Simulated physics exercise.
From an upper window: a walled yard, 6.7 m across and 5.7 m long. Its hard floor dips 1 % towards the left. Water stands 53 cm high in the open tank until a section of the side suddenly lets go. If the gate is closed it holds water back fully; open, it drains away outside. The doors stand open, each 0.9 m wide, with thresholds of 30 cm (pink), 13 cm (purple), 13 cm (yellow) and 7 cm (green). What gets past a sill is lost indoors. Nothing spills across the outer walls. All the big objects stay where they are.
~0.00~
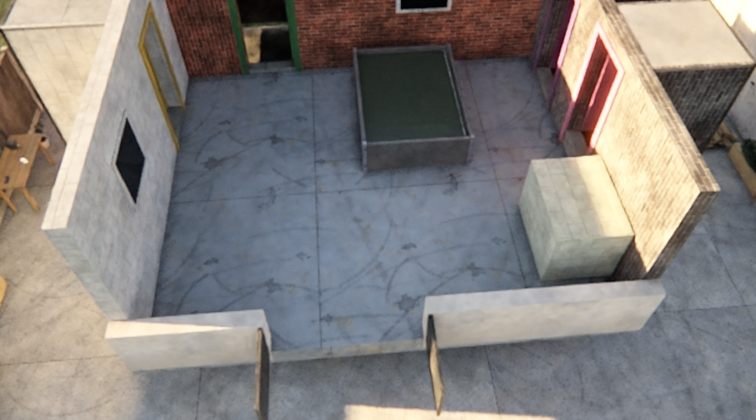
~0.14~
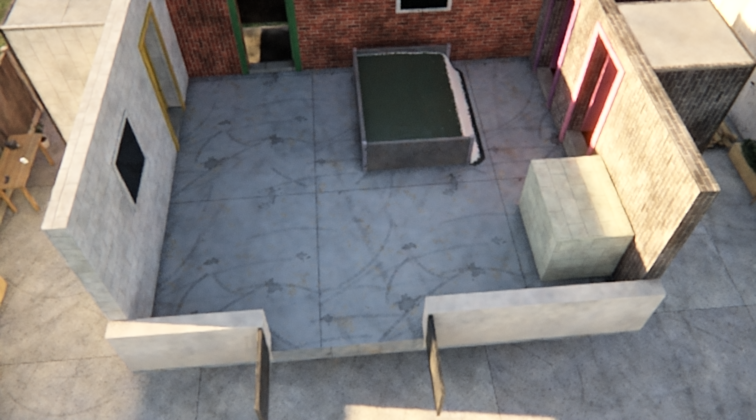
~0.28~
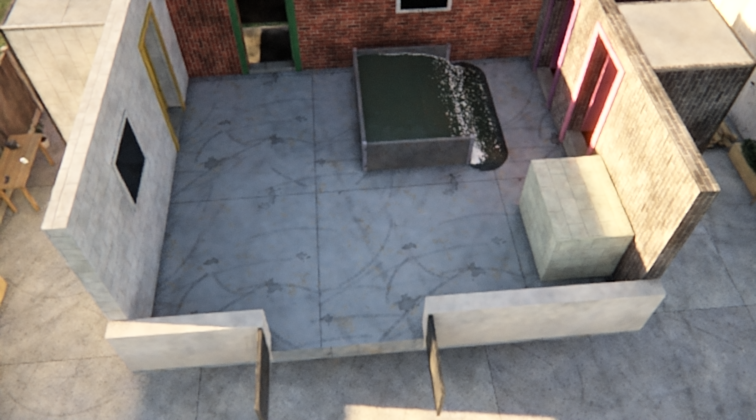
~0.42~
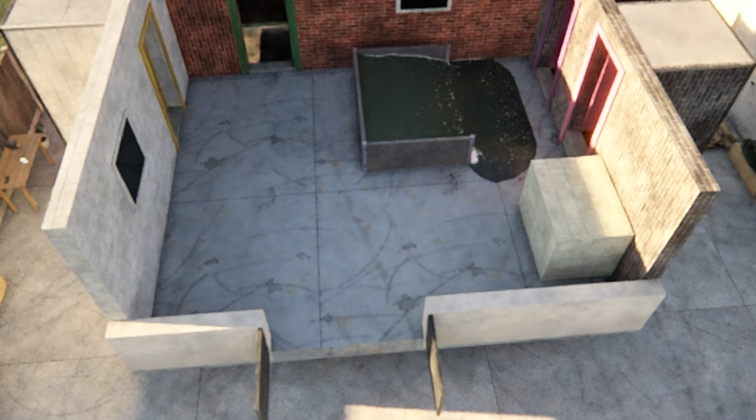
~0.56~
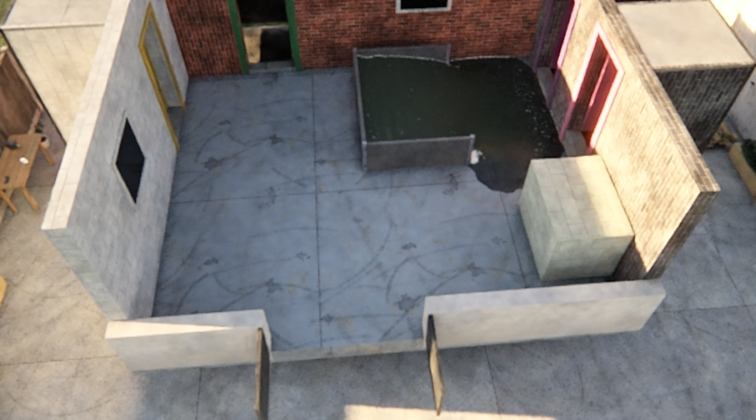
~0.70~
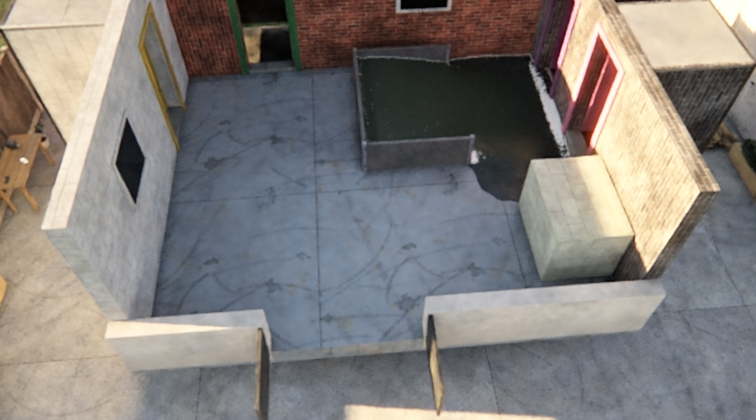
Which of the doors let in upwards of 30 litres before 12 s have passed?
The water let in: At the pink door it stays under the limit; at the purple door it goes over the limit; at the yellow door it does not reach the limit; at the green door it does not reach the limit.
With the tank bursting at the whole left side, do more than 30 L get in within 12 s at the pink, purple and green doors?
Against that limit: Pink under, purple under, green above.
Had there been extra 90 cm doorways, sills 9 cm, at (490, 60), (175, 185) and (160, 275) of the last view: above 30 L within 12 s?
In turn: Above, under, under.
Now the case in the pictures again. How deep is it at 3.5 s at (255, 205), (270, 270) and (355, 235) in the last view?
Roughly 0, 0 and 2 cm, in turn.
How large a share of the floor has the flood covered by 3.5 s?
About 45 per cent.
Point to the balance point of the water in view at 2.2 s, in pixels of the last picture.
At about (483, 121).
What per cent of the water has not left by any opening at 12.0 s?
About 80 per cent.
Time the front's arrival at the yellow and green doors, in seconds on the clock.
Yellow 5.5 s, green 3.8 s.
After 1.4 s water covers 20 % of the floor and is deepest (38 cm) near (538, 81); pink door 24 cm at the sill, 0 L in, purple door 35 cm at the sill, 62 L in, yellow door not reached, green door not reached.
After 2.2 s water covers 20 % of the floor and is deepest (35 cm) near (568, 190); pink door 26 cm at the sill, 0 L in, purple door 33 cm at the sill, 174 L in, yellow door not reached, green door not reached.
After 3.5 s water covers 45 % of the floor and is deepest (22 cm) near (560, 200); pink door 20 cm at the sill, 0 L in, purple door 18 cm at the sill, 255 L in, yellow door not reached, green door not reached.
After 7.0 s water covers 80 % of the floor and is deepest (13 cm) near (460, 113); pink door 7 cm at the sill, 0 L in, purple door 6 cm at the sill, 263 L in, yellow door 6 cm at the sill, 0 L in, green door 1 cm at the sill, 0 L in.
After 12.0 s water covers 95 % of the floor and is deepest (8 cm) near (504, 162); pink door 7 cm at the sill, 0 L in, purple door 6 cm at the sill, 264 L in, yellow door 7 cm at the sill, 0 L in, green door 1 cm at the sill, 0 L in.
